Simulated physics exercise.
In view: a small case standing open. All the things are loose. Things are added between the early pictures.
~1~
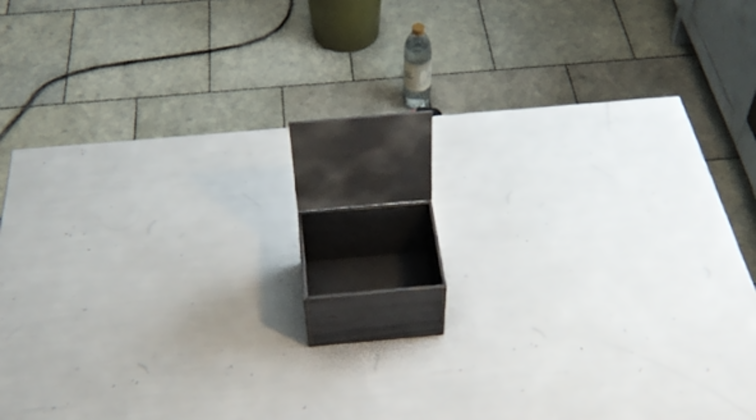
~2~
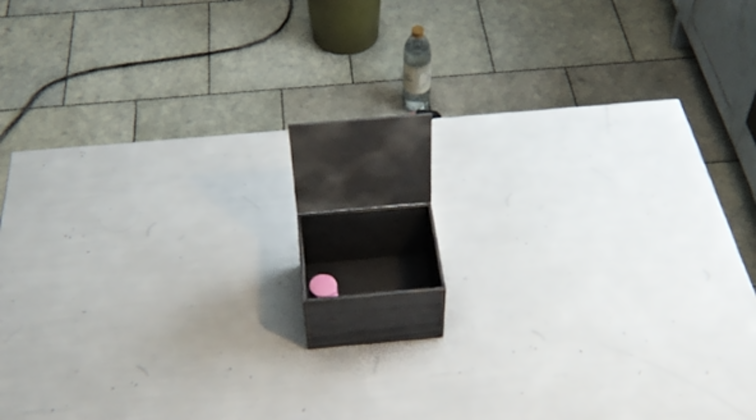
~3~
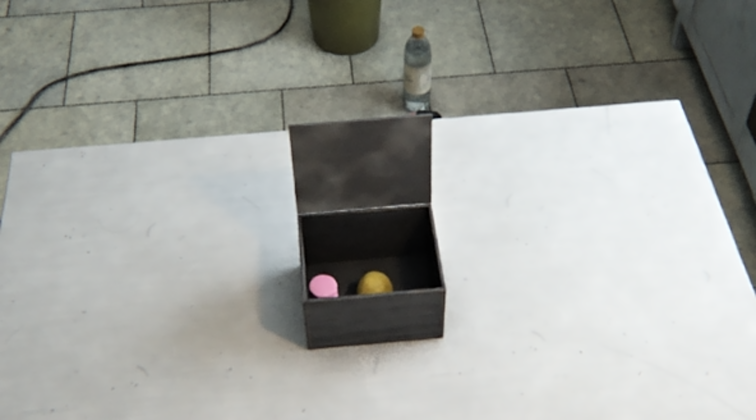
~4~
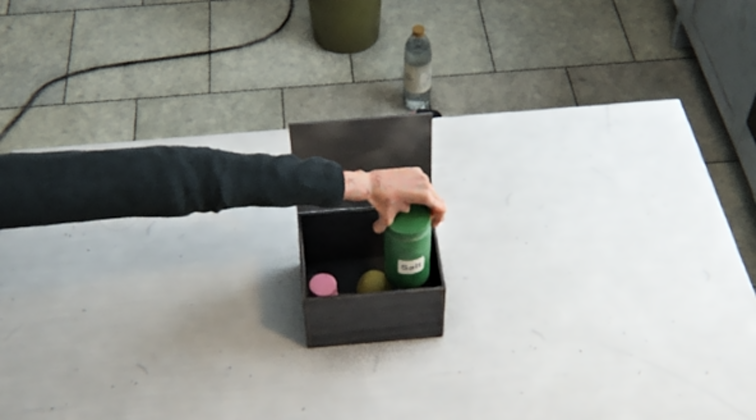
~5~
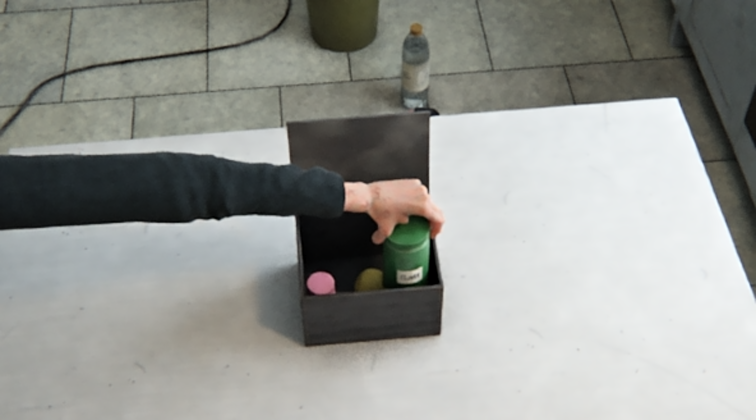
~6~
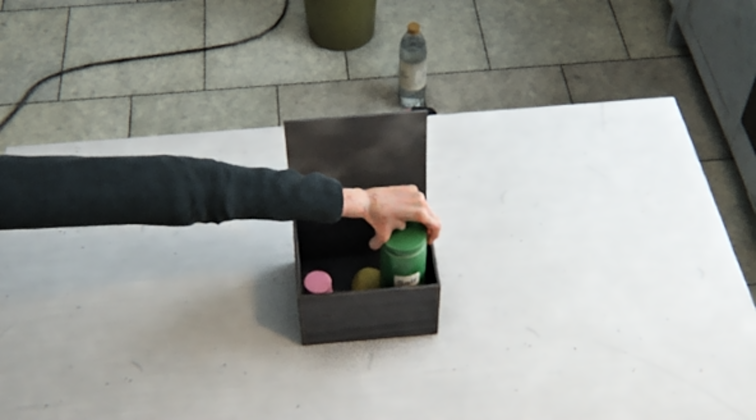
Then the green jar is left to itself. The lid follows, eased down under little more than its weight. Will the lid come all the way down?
In the end the lid is held up.
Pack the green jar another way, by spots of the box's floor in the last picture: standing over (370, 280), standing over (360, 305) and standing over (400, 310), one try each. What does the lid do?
In the first case it stays ajar; in the second case it will not close; in the third case it will not close.
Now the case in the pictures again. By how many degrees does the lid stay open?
About 8°.
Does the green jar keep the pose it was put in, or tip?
It stays as placed.
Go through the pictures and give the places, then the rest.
In the first frame, the last thing is not in view yet.
In the second frame, the last thing is not in view yet.
In the third frame, the last thing is not in view yet.
In the fourth frame, on its way; green jar (407, 244).
In the fifth frame, on its way; green jar (406, 255).
In the sixth frame, put in, still held; green jar (403, 260).
Then, 0.80 s past the last view, lid starting down; green jar displaced about its own width near (410, 288); yellow lemon displaced about its own width.
Then, 1.70 s past the last view, lid 46° above the rim; green jar displaced about its own width near (410, 288); yellow lemon displaced about its own width.
Then, 2.80 s past the last view, lid 8° above the rim; green jar displaced about its own width near (410, 288); yellow lemon displaced about its own width.
Finally, lid 8° above the rim; moved from the start, green jar and yellow lemon; pink shaker still in place. Final places as the last picture's camera would see them, green jar near (410, 288).
